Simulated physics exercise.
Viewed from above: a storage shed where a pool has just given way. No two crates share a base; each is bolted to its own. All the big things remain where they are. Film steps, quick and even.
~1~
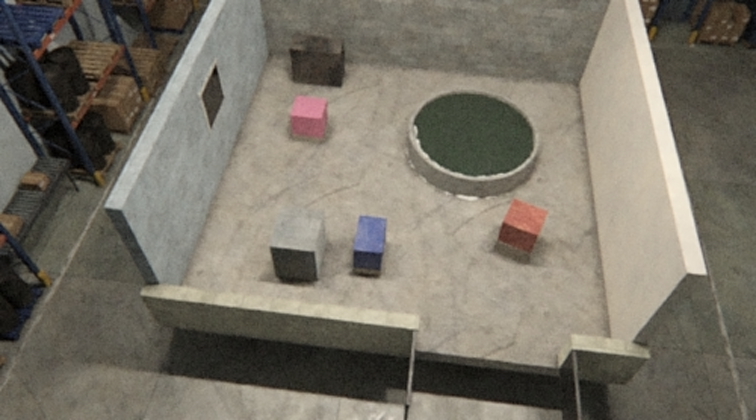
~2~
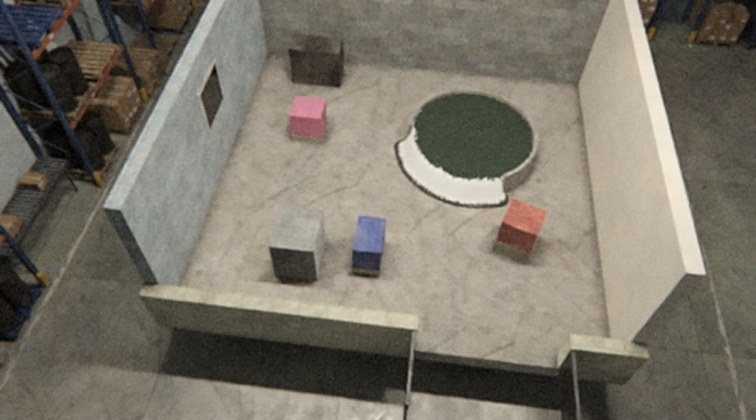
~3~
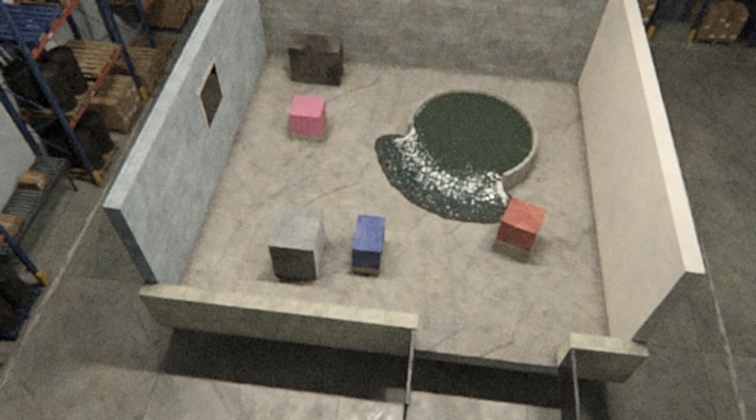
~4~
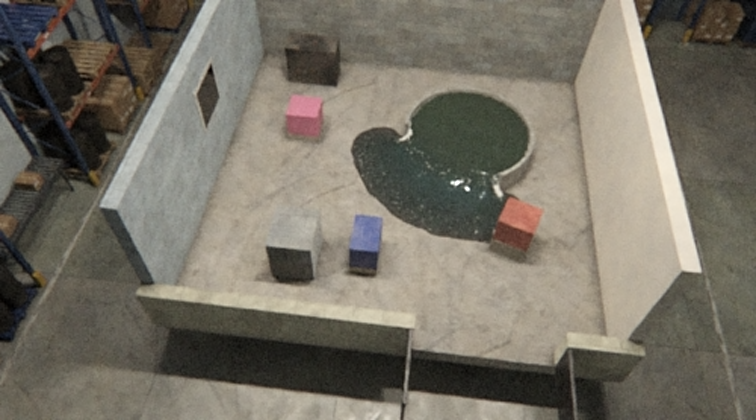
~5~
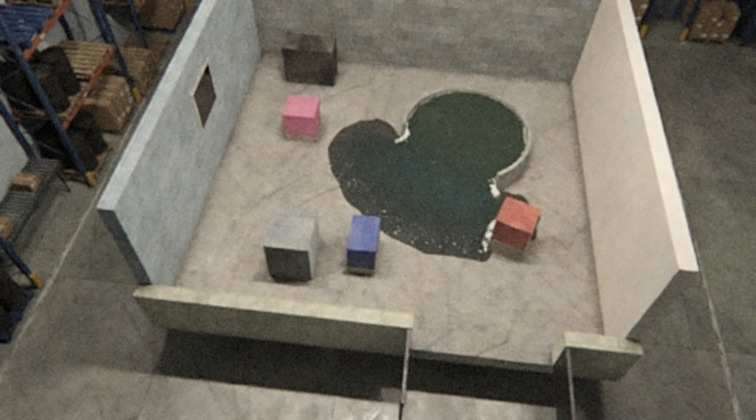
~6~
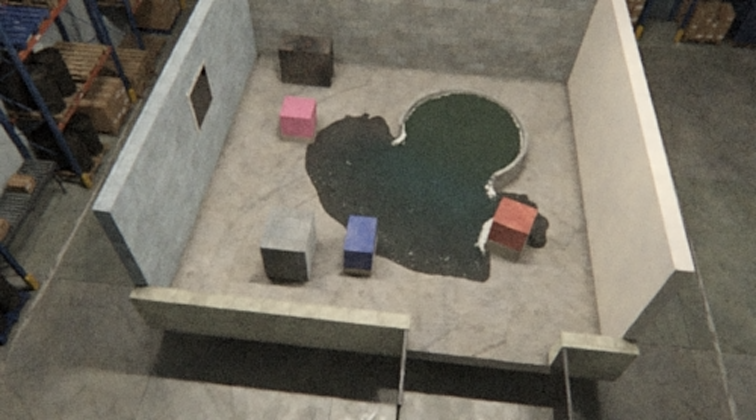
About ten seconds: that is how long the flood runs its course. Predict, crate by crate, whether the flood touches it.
Outcome: The pink crate will not even get damp, the blue crate will be wet, the red crate will not even get damp.
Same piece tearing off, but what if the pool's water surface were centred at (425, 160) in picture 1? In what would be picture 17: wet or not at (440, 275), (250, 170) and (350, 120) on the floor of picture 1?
As listed: Under water, awash, no water.
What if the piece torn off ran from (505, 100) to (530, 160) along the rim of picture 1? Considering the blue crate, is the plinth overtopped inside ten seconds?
In my view the blue crate is never reached.
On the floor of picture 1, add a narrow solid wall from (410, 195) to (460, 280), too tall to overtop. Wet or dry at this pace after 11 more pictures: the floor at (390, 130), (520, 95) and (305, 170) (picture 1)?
As listed: No water, not flooded, under water.
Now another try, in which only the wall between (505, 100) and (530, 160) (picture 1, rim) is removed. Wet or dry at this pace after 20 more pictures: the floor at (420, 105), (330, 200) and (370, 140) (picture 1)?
Going through them in turn: Reached by the flood, then still unsoaked, then still unsoaked.
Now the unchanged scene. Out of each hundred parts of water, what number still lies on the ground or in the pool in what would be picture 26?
Near 90 in a hundred.
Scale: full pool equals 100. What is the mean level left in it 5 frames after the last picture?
58 percent or thereabouts.
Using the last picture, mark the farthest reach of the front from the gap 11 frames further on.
Front's tip: Near (183, 255).
A moment on, water covers 35 % of the floor; the pink crate water round its plinth, the blue crate water round its plinth, the red crate water round its plinth.
Next, water covers 50 % of the floor; the pink crate water round its plinth, the blue crate water round its plinth, the red crate water round its plinth.
Then, water covers 55 % of the floor; the pink crate water round its plinth, the blue crate water round its plinth, the red crate water round its plinth.
Later, water covers 65 % of the floor; the pink crate water round its plinth, the blue crate water round its plinth, the red crate water round its plinth.
In the end, water covers 85 % of the floor; the pink crate stayed above the water, the blue crate was topped, the red crate stayed above the water.
